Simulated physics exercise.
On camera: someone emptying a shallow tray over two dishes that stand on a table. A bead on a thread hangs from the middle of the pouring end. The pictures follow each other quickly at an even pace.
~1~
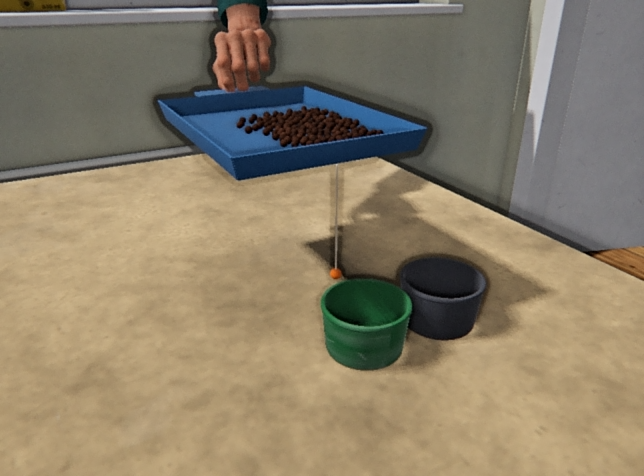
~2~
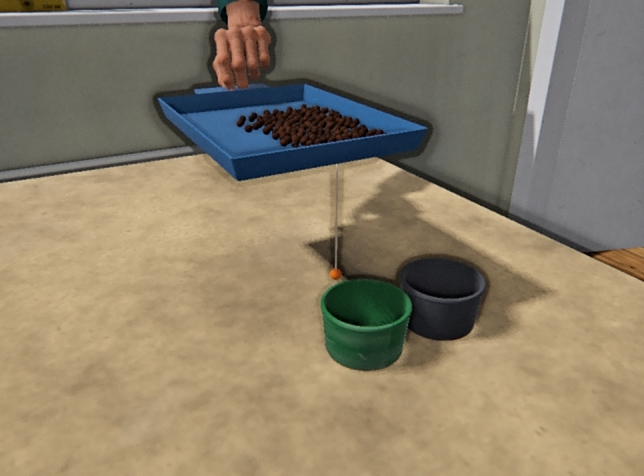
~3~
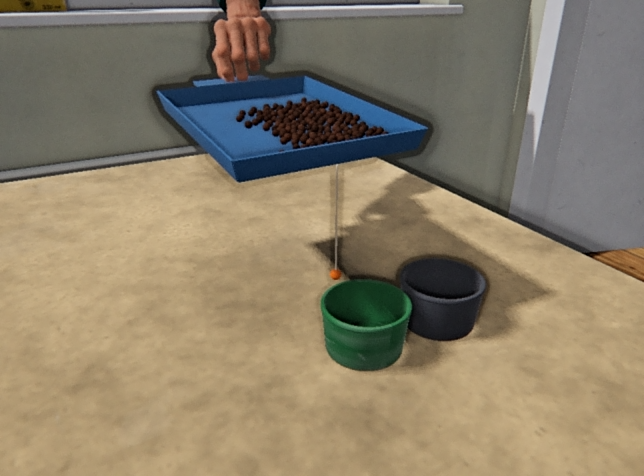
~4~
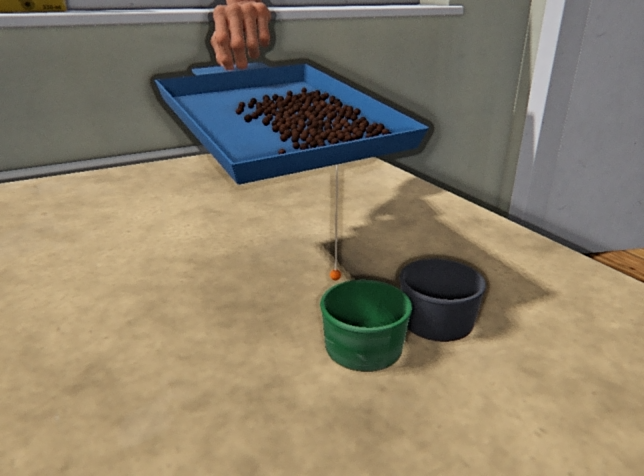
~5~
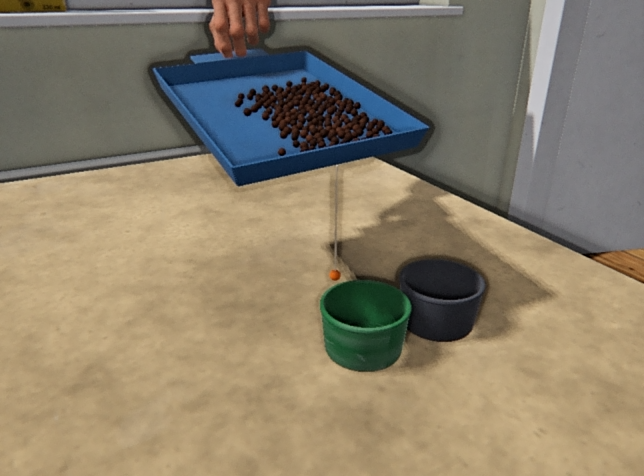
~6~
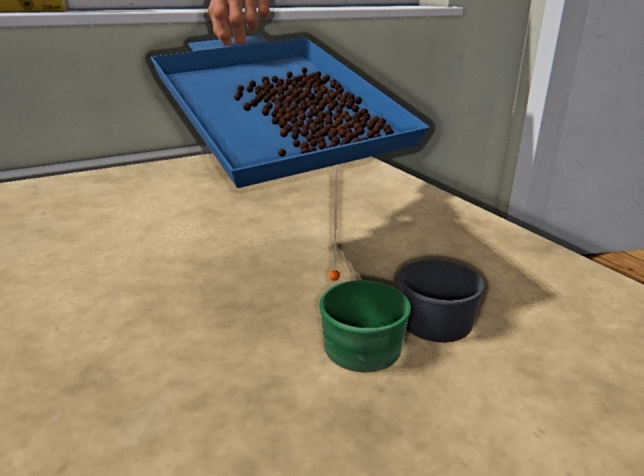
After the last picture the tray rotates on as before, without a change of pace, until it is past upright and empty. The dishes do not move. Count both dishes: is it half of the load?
They take less than half between them.
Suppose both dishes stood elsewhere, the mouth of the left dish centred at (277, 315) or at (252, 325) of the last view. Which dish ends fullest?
At the first place the left dish, at the second the left one.
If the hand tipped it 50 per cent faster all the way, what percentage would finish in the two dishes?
Some 20 per cent.
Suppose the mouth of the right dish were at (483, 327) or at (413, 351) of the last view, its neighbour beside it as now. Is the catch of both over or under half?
In turn: The smaller part; below a half.
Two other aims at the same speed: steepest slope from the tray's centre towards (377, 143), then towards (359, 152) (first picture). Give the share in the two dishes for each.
In turn 60 and 90 in a hundred.
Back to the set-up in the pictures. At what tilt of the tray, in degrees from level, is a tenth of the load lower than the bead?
At about 90°.
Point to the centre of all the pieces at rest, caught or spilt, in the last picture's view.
Near (285, 385).
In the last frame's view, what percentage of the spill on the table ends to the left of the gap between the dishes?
Roughly 90 in a hundred.
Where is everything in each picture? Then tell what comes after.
Corners of the pouring end (236, 155) and (418, 127), level; middle of the load (312, 129), allspice berries; left dish (390, 343); right dish (468, 314); bead on its thread (336, 274), in the first picture.
Corners of the pouring end (236, 156) and (419, 127), level; middle of the load (312, 128), in the second picture.
Corners of the pouring end (236, 157) and (419, 127), tipped barely, lowest at the left corner; middle of the load (312, 124), in the third picture.
Corners of the pouring end (237, 160) and (420, 126), tipped a little, lowest at the left corner; middle of the load (313, 119), in the fourth picture.
Corners of the pouring end (237, 163) and (420, 126), tipped a little, lowest at the left corner; middle of the load (313, 113), in the fifth picture.
Corners of the pouring end (237, 166) and (421, 125), tipped a little, lowest at the left corner; middle of the load (313, 109); left dish (388, 345); right dish (466, 316), in the sixth picture.
Just after the last frame, tray tipped steeply; almost all on the tray; just a few in the air.
A moment on, tray tipped right over; roughly a quarter on the tray; about a tenth in the left dish; roughly a third outside both; roughly a third in the air.
Further on, tray tipped past a quarter turn; roughly a quarter in the left dish; the larger part outside both.
When it is over, tray tipped past a quarter turn; roughly a quarter in the left dish; not one in the right dish; the larger part outside both.
